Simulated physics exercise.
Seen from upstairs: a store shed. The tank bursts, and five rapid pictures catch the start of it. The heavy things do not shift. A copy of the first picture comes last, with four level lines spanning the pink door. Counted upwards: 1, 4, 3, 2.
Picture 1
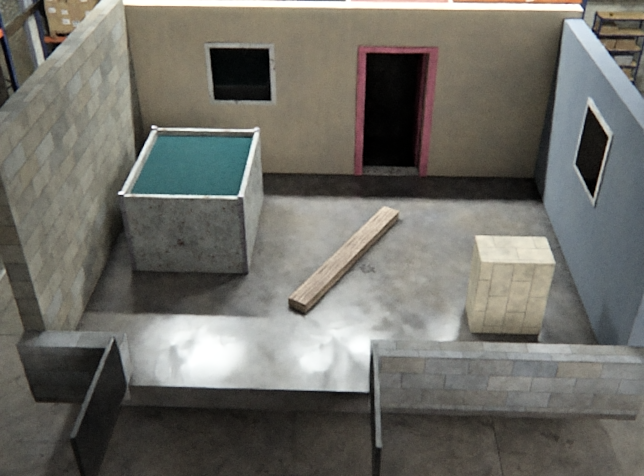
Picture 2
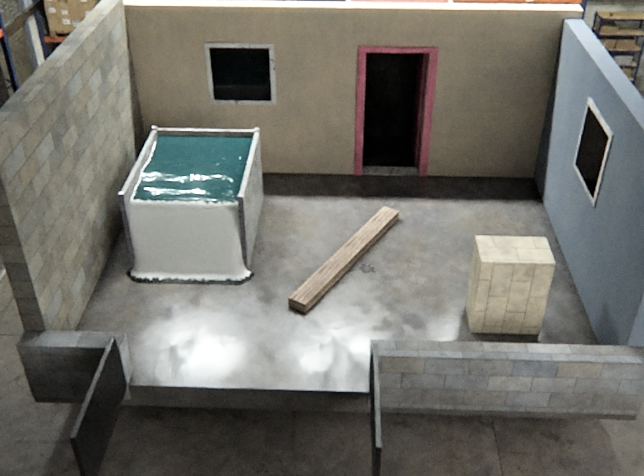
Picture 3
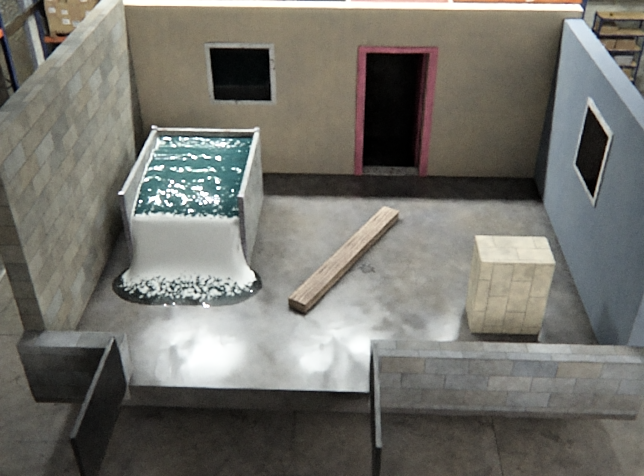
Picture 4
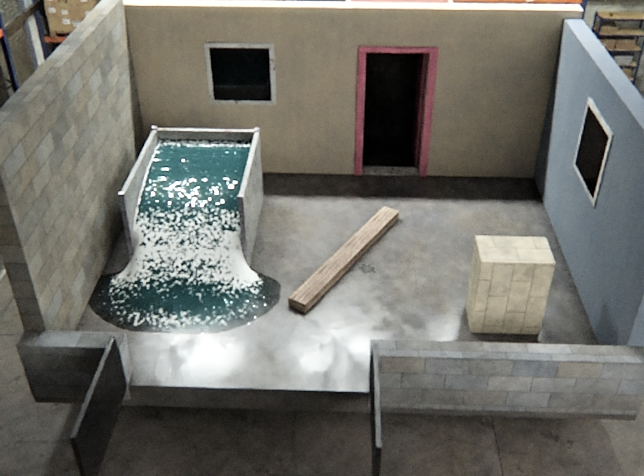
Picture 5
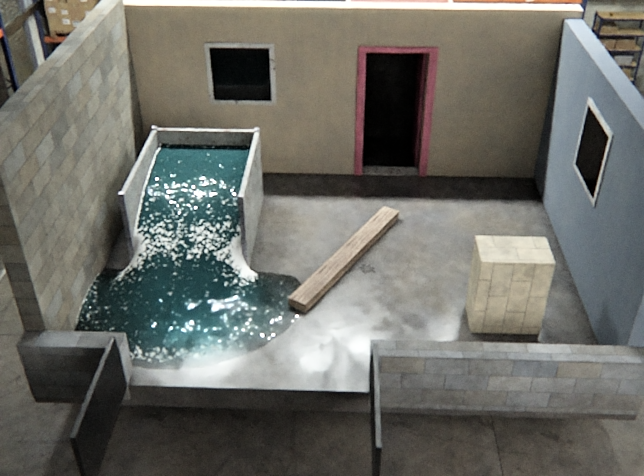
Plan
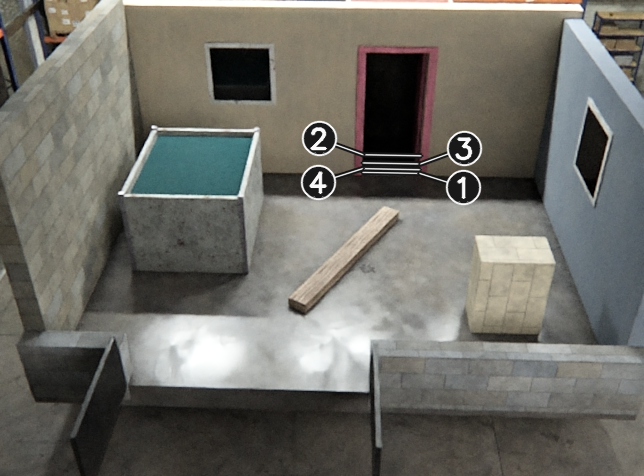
In a store shed seen from above, the front of a tank of green water gave way, and the water poured out in white froth and spread across the floor to the wooden beam.
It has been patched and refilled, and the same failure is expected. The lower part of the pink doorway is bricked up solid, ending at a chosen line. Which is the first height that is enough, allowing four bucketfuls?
Take 1.
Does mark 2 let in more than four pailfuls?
No, not at all.
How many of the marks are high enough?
All of them.
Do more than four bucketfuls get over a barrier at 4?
No, that is safe.
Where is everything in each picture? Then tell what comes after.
Water in the tank at rest, its middle at (195, 166); foot of the pink doorway at (390, 175); open gate at (247, 332).
Water covers 2 % of the ground and shows as far out as (245, 275).
Water covers 4 % of the ground and shows as far out as (252, 288).
Water covers 9 % of the ground and shows as far out as (263, 307).
Water covers 16 % of the ground and shows as far out as (287, 313).
On the marked copy, 1 at (390, 172); 2 at (392, 155); 3 at (391, 163); 4 at (391, 169); from the bottom up 1, 4, 3, 2.
If 1 is chosen, nothing gets over.
If 2 is chosen, nothing gets over.
If 3 is chosen, nothing gets over.
If 4 is chosen, nothing gets over.
